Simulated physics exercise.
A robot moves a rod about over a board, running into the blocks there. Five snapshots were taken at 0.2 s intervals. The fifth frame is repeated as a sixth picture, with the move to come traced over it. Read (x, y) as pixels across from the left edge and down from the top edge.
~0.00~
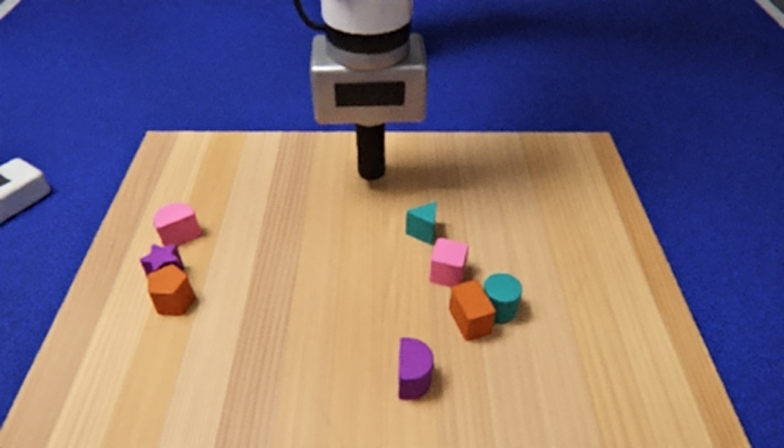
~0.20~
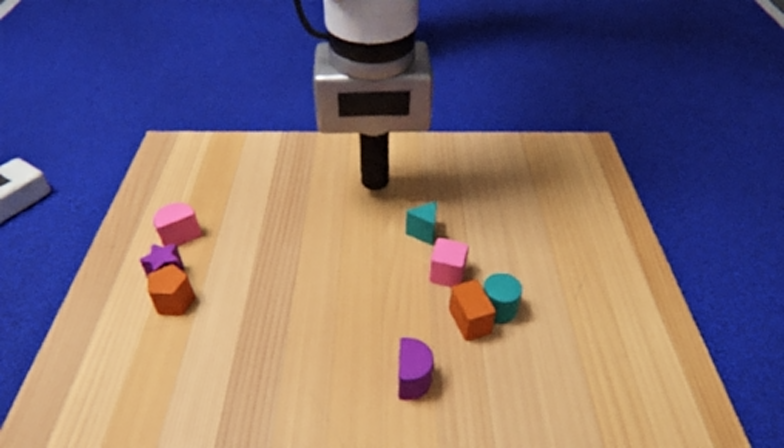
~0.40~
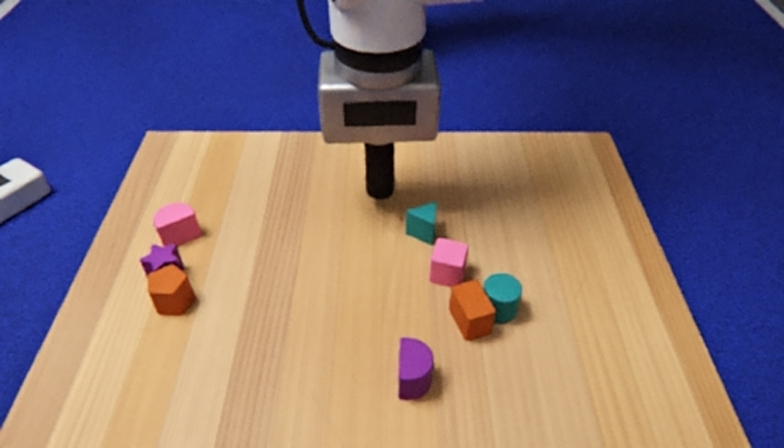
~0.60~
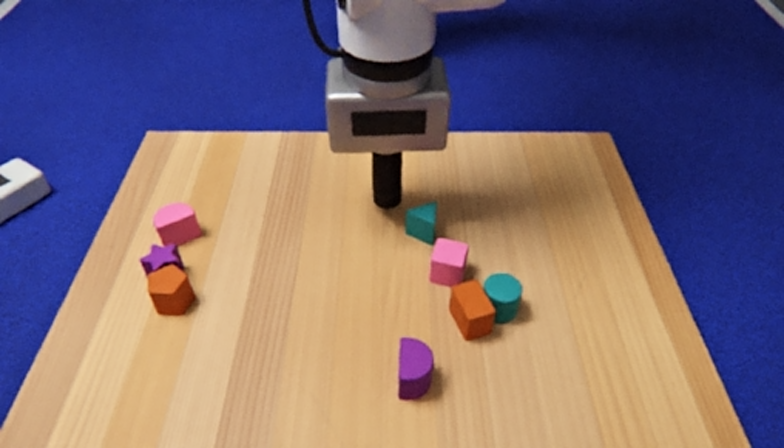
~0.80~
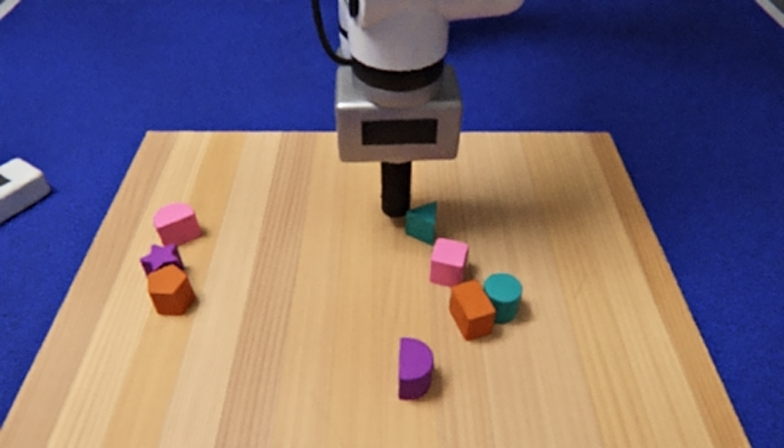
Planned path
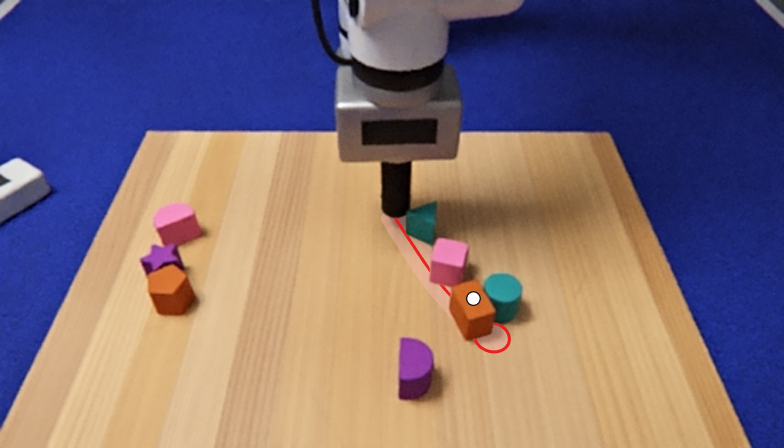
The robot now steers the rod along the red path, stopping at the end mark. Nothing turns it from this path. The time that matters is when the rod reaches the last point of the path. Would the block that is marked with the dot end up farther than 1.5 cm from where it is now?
Yes - that is the case.
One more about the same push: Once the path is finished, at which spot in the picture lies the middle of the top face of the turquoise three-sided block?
The middle of its upper face should be somewhere near (443, 223).
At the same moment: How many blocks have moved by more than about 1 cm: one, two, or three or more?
The answer will be at least three.
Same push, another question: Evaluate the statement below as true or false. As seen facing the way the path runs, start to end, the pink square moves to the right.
That is false.
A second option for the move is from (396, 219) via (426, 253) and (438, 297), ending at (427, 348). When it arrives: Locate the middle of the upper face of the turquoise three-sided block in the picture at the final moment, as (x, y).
At pixel (453, 225).
Path on the board, from (396, 219) via (420, 255) and (450, 295), ending at (492, 337); the dot is on the orange oblong.
What follows on the original path. One third of the way, rod (420, 246); turquoise three-sided block (443, 223), turned 90° anticlockwise.
Two thirds of the way, rod (452, 286); turquoise three-sided block (443, 223), turned 90° anticlockwise; pink square (487, 271), turned 20° anticlockwise; orange oblong (477, 303), turned 20° clockwise; turquoise disc (522, 293).
At the end, rod (494, 328); turquoise three-sided block (443, 223), turned 90° anticlockwise; pink square (495, 274), turned 50° anticlockwise; orange oblong (521, 350), turned 25° clockwise; turquoise disc (527, 293).
